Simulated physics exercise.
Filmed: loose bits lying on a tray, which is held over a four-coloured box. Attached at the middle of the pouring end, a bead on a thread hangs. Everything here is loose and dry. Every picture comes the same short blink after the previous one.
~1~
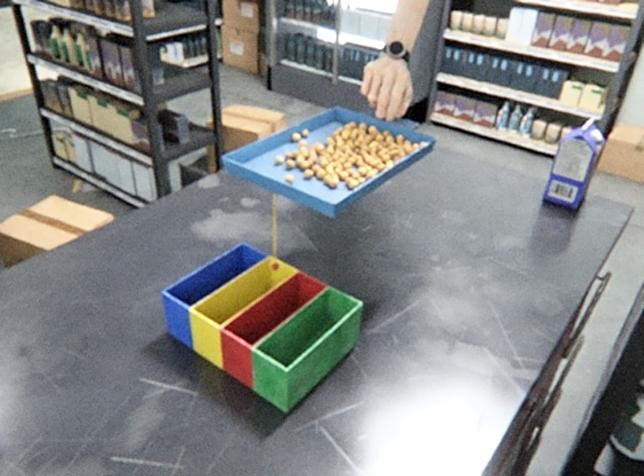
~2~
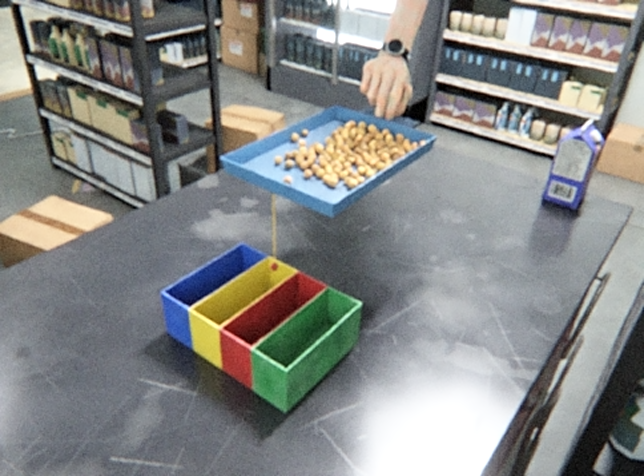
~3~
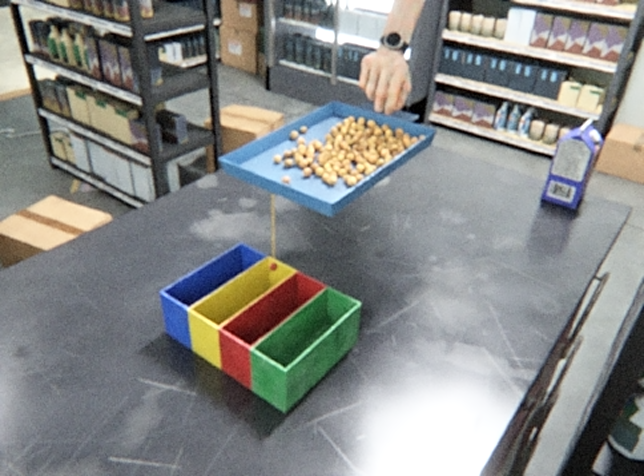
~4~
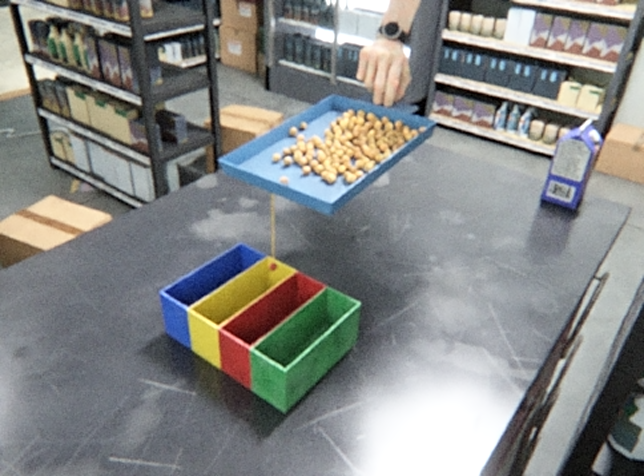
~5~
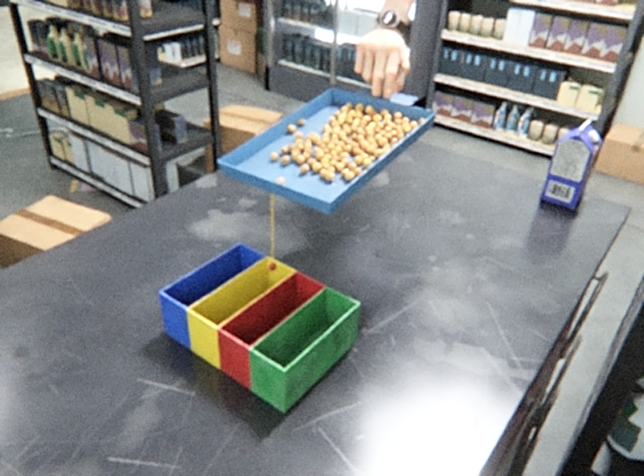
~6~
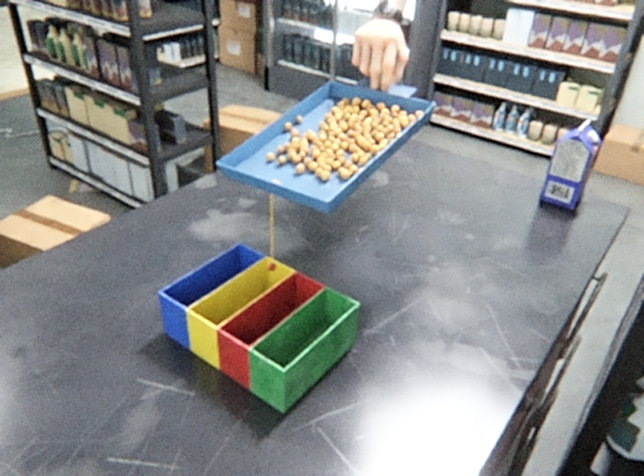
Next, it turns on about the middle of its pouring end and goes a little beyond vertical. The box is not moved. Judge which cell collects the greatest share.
I would say the blue one.
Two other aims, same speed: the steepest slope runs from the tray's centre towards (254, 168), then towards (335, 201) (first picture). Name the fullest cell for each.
So, in order: That blue cell, then green.
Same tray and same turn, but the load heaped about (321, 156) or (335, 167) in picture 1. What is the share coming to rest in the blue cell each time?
50 and 50 per cent.
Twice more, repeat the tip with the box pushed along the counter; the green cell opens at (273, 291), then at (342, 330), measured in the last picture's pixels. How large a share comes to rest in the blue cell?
The first try gives 10 per cent, the second 20 per cent.
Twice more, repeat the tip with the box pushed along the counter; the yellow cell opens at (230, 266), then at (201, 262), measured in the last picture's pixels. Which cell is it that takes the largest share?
In the first case it's the yellow cell, in the second it's yellow.
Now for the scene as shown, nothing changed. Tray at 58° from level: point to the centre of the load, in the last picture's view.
Somewhere around pixel (261, 164) in the last picture.
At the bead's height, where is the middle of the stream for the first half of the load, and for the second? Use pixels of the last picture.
Starting near (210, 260), moving on to near (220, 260).
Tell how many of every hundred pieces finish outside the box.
Share outside: Near 40 %.
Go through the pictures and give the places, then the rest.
The first frame shows corners of the pouring end (226, 157) and (333, 201), level; middle of the load (358, 152), round wooden beads; bead on its thread (275, 266); blue cell (178, 317); yellow cell (207, 335); red cell (237, 355); green cell (270, 376).
The second frame shows corners of the pouring end (225, 157) and (333, 201), level; middle of the load (357, 151).
The third frame shows corners of the pouring end (224, 158) and (331, 201), tipped barely, lowest at the left corner; middle of the load (356, 148).
The fourth frame shows corners of the pouring end (223, 159) and (330, 200), tipped a little, lowest at the left corner; middle of the load (356, 143).
The fifth frame shows corners of the pouring end (222, 161) and (329, 199), tipped a little, lowest at the left corner; middle of the load (354, 138).
The sixth frame shows corners of the pouring end (221, 162) and (327, 199), tipped a little, lowest at the left corner; middle of the load (351, 134), roughly half on the move; blue cell (175, 317); yellow cell (203, 335); red cell (234, 355); green cell (267, 377).
Just after the last frame, tray tipped steeply; almost all on the tray; just a few in the blue cell; just a few falling or outside the box.
A moment on, tray tipped right over; about a tenth on the tray; roughly a third in the blue cell; about a tenth in the yellow cell; just a few in the red cell; roughly half falling or outside the box.
Further on, tray tipped past a quarter turn; roughly half in the blue cell; about a tenth in the yellow cell; just a few in the red cell; roughly a third falling or outside the box.
When it is over, tray tipped past a quarter turn; roughly half in the blue cell; about a tenth in the yellow cell; just a few in the red cell; not one in the green cell; roughly a third outside the box.
